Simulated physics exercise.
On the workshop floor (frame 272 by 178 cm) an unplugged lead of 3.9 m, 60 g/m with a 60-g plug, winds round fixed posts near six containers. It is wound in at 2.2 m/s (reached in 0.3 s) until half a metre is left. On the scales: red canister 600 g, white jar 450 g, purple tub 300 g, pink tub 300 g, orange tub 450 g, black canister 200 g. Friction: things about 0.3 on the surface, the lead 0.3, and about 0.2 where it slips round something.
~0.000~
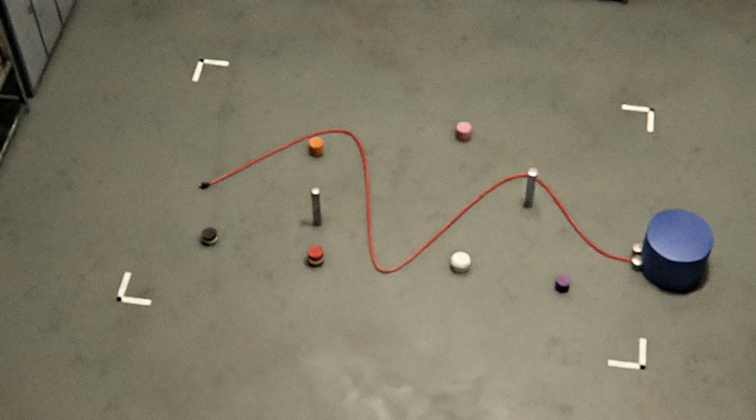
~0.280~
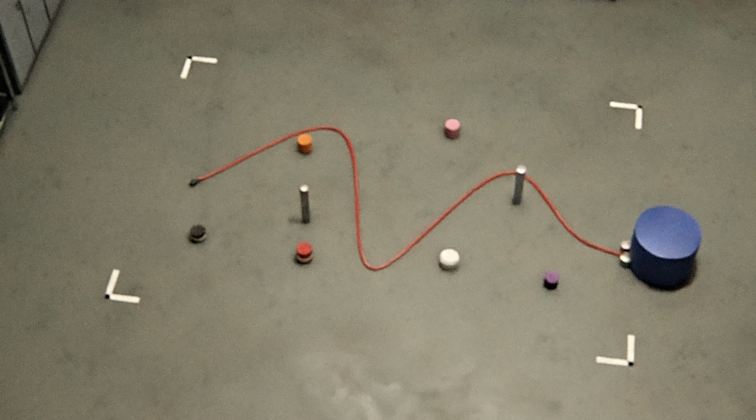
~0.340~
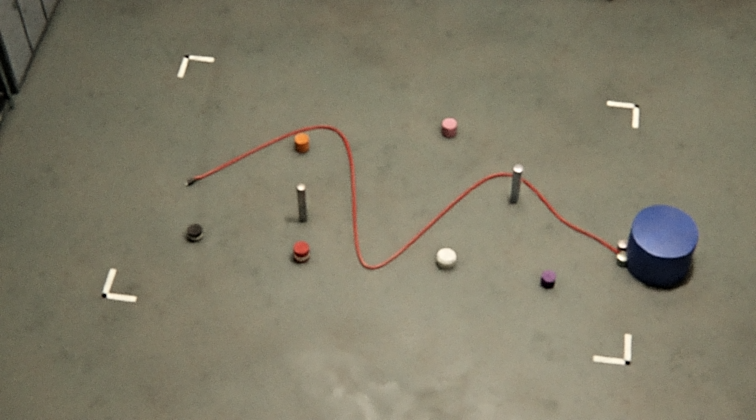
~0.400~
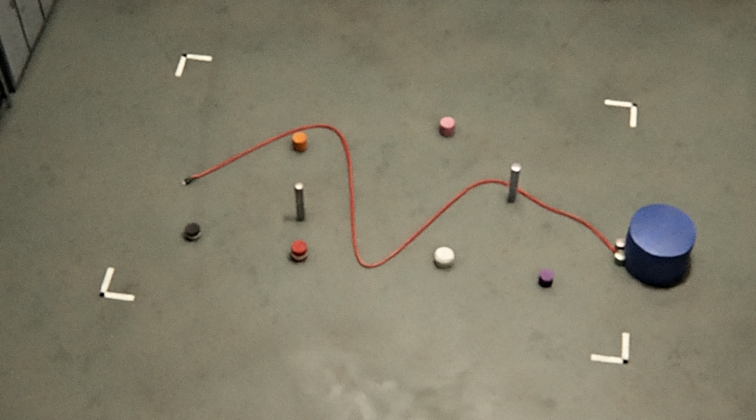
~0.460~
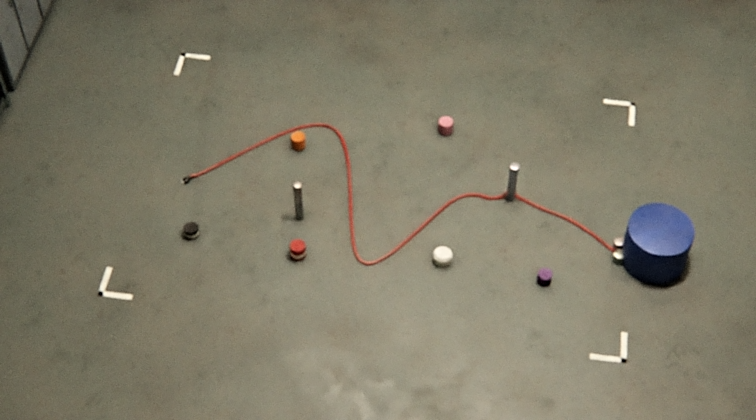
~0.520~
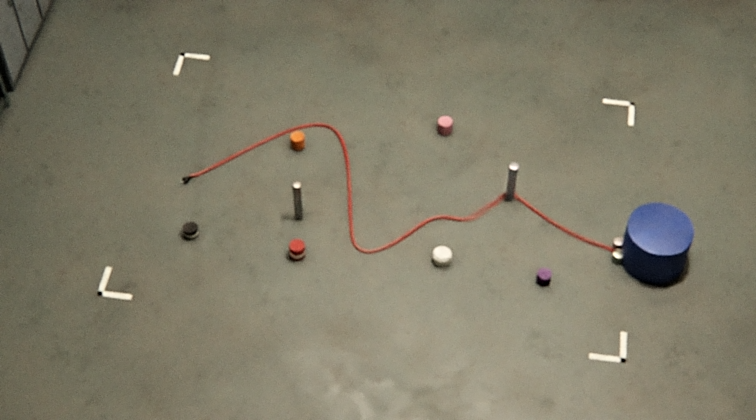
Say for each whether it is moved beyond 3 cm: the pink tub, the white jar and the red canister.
Result: Pink tub moves, white jar keeps its place, red canister keeps its place.
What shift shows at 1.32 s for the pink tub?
About: Pink tub 0 cm.
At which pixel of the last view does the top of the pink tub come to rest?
Around (623, 174).
By 0.9 s, plug at (211, 169); nothing else has moved.
By 1.3 s, plug at (442, 112); orange tub 2 cm off its start.
By 1.7 s, plug at (530, 207); pink tub 64 cm off its start at (555, 151), orange tub 2 cm off its start at (299, 139).
By 2.1 s, plug at (658, 270); pink tub 102 cm off its start, orange tub 2 cm off its start.
By 2.9 s, plug at (645, 238); pink tub 104 cm off its start at (623, 174), white jar 0 cm off its start at (442, 252), red canister 0 cm off its start at (297, 245), orange tub 2 cm off its start at (299, 139).
